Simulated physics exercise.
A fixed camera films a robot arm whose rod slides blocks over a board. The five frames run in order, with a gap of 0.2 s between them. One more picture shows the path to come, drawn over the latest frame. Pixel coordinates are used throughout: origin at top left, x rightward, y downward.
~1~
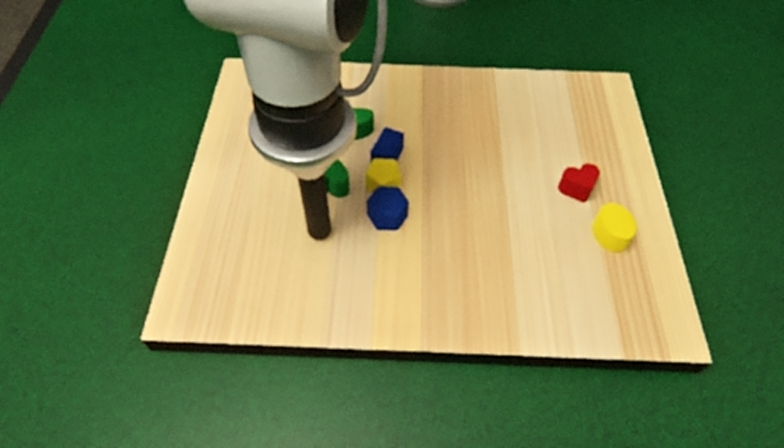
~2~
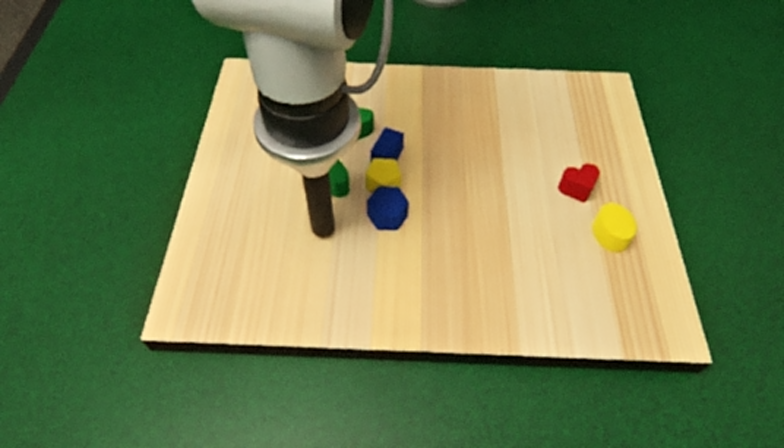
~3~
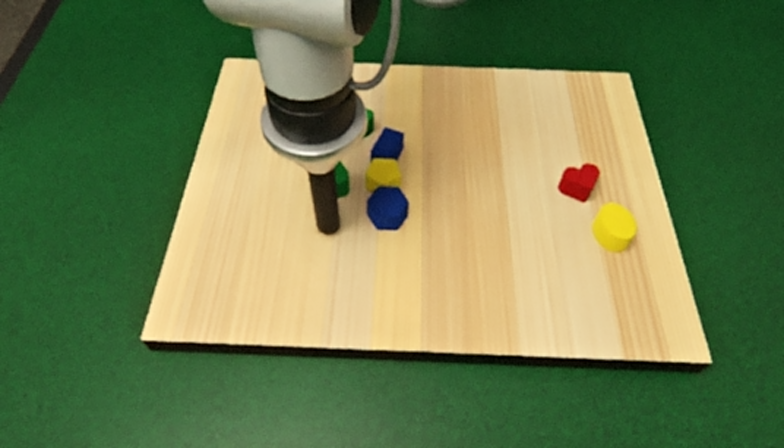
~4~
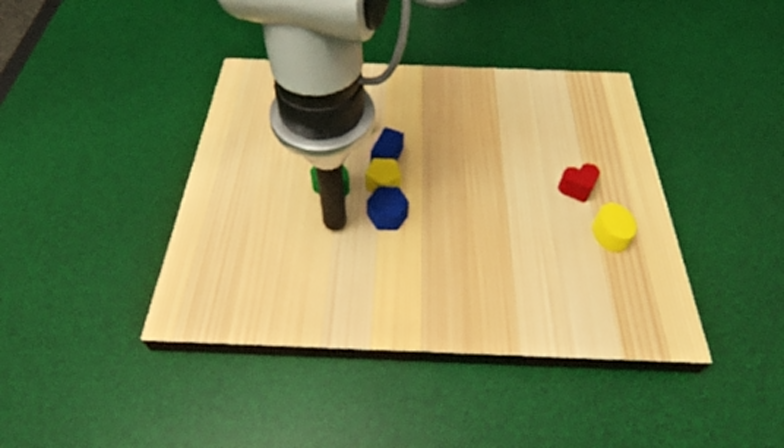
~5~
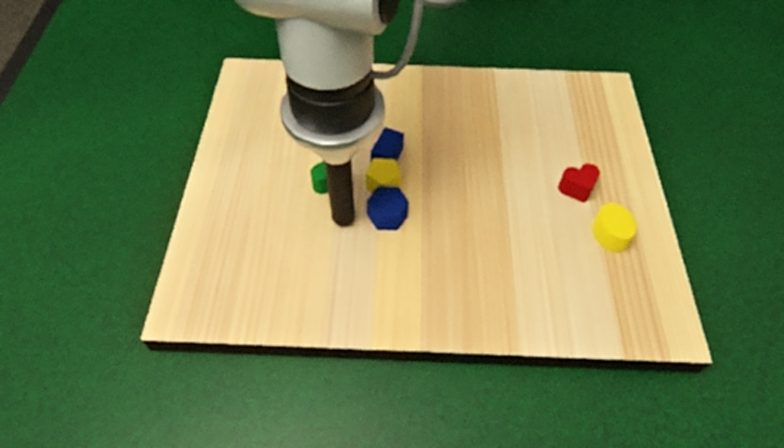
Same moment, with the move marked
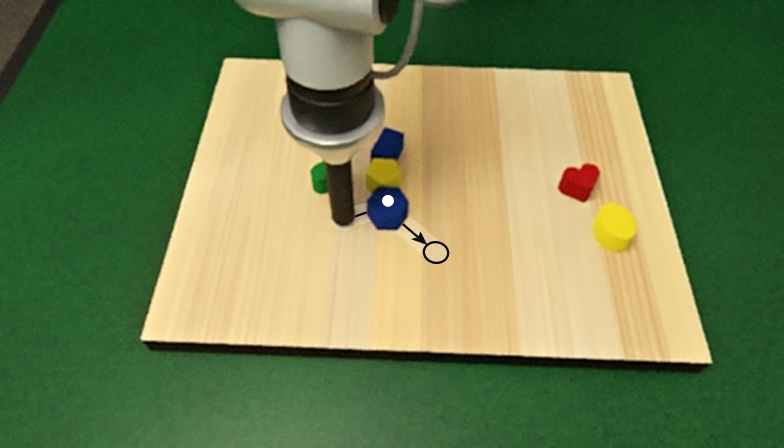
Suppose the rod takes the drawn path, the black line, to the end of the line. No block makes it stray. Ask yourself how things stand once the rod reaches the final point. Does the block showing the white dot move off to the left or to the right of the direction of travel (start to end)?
The block showing the white dot goes left.
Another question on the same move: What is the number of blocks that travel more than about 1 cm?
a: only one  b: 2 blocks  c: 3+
I choose a.
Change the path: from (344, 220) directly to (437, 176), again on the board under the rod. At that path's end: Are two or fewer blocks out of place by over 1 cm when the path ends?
Short answer: No.
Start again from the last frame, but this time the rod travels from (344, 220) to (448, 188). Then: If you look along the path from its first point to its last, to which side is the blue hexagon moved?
Heads right.
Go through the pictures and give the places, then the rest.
Rod tip at (319, 230); block tops, yellow five-sided block at (384, 170); blue hexagon at (388, 201), in the first picture.
Rod at (323, 228); blocks unchanged, in the second picture.
Rod at (328, 225); blocks unchanged, in the third picture.
Rod at (335, 221); blocks unchanged, in the fourth picture.
Rod at (343, 217); yellow five-sided block at (384, 170); blue hexagon at (388, 201), in the fifth picture.
Path on the board, from (344, 220) through (379, 211) and (409, 229) to (436, 252); the dot is on the blue hexagon.
On the path given first. One third of the way, rod at (379, 208); blue hexagon at (411, 201), turned 20° clockwise.
Two thirds of the way, rod at (409, 226); blue hexagon at (443, 210), turned 15° anticlockwise.
At the end, rod at (437, 249); yellow five-sided block in place; blue hexagon at (453, 213), turned 55° anticlockwise.
